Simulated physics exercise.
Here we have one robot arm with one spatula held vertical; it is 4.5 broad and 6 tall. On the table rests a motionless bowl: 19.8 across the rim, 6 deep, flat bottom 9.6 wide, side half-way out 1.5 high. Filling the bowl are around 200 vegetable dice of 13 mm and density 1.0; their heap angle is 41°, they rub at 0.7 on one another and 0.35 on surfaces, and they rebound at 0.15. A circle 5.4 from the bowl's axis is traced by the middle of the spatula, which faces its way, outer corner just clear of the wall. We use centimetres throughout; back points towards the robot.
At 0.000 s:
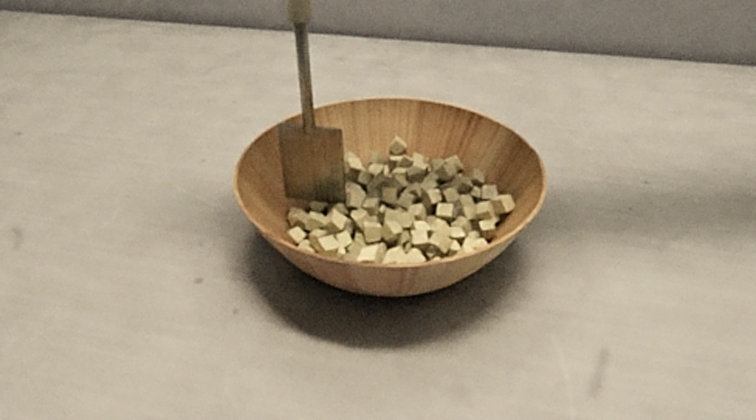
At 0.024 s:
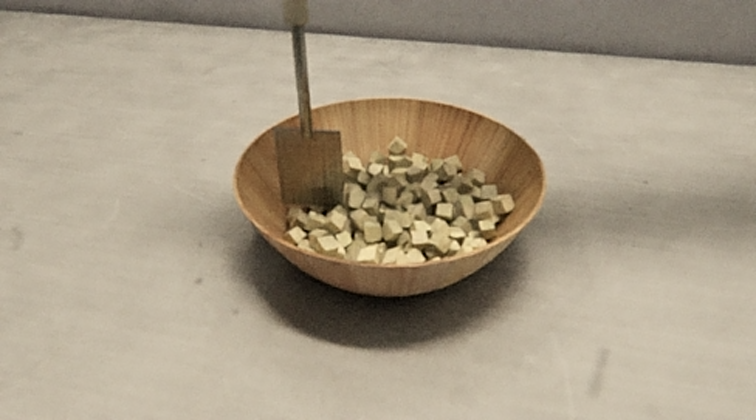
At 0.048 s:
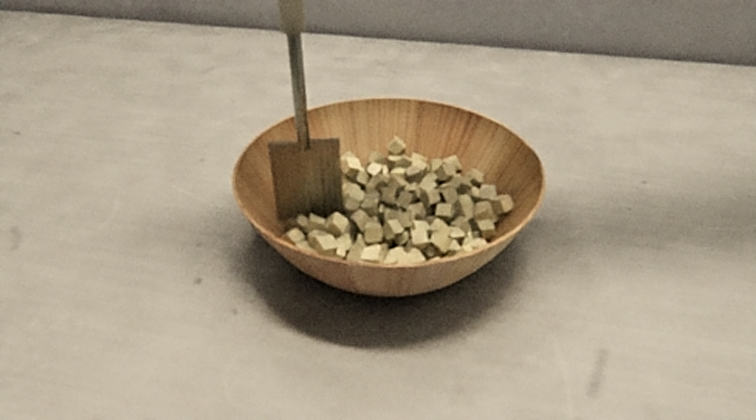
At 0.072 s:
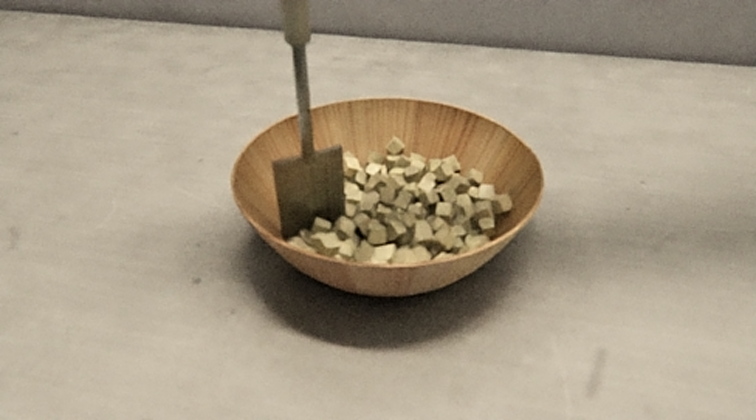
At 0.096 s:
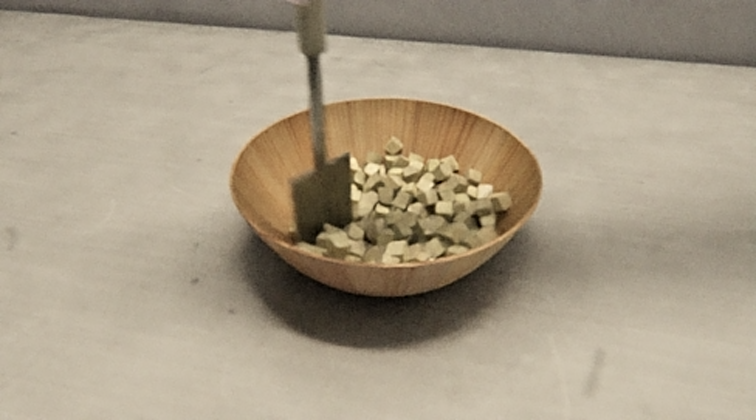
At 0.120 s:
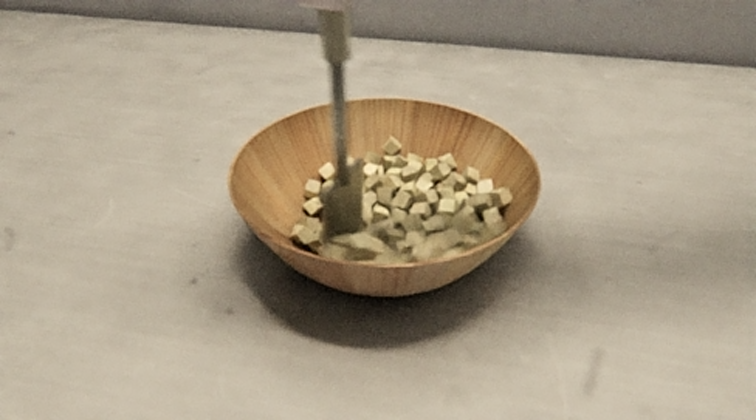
A wooden bowl of small pale cubes sat still on a gray table while an upright spatula swept from its left side around toward the front, turning nearly edge-on and pushing cubes along.
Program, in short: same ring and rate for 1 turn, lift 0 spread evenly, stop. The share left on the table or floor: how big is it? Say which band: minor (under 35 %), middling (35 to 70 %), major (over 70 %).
Band: Minor.
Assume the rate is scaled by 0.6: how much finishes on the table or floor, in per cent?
It would come to around 10 percent.
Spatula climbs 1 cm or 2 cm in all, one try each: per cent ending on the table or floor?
Near 20 in a hundred, then near 10 in a hundred.
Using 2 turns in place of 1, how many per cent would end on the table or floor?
Roughly 50 percent would end up there.
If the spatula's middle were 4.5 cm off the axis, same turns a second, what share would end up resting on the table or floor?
In that case roughly 25 per cent.
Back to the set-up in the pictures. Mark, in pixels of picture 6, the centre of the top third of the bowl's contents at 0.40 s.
Around (327, 130).
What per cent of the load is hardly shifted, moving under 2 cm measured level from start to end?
Around 10 in a hundred, roughly.
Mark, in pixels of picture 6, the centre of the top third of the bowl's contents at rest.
(338, 251).
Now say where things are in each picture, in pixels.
The first picture shows spatula neck at (307, 105), 0° round; upper third of the load around (414, 216), from x 295 to 500, top at y 145; 200 in the bowl.
The second picture shows spatula neck at (305, 109), 6° round; upper third of the load around (413, 216), from x 295 to 500, top at y 145.
The third picture shows spatula neck at (302, 120), 21° round; upper third of the load around (406, 219), from x 290 to 500, top at y 145.
The fourth picture shows spatula neck at (306, 132), 39° round; upper third of the load around (396, 229), from x 295 to 500, top at y 145.
The fifth picture shows spatula neck at (319, 144), 57° round; upper third of the load around (406, 234), from x 300 to 500, top at y 145.
The sixth picture shows spatula neck at (341, 153), 76° round; upper third of the load around (424, 236), from x 300 to 500, top at y 145; 200 in the bowl.
After 0.26 s, 183° round, highest piece 9 above the table; 186 in the bowl, 14 in flight or on the tool.
After 0.40 s, 291° round, highest piece 8 above the table; 161 in the bowl, 20 on the table or floor, 19 in flight or on the tool.
After 0.68 s, 0° round, highest piece 6 above the table; 145 in the bowl, 55 on the table or floor.
After 1.38 s, 0° round, highest piece 6 above the table; 145 in the bowl, 55 on the table or floor.
At rest, 145 in the bowl, 55 on the table or floor. That is 28 % on the table or floor.
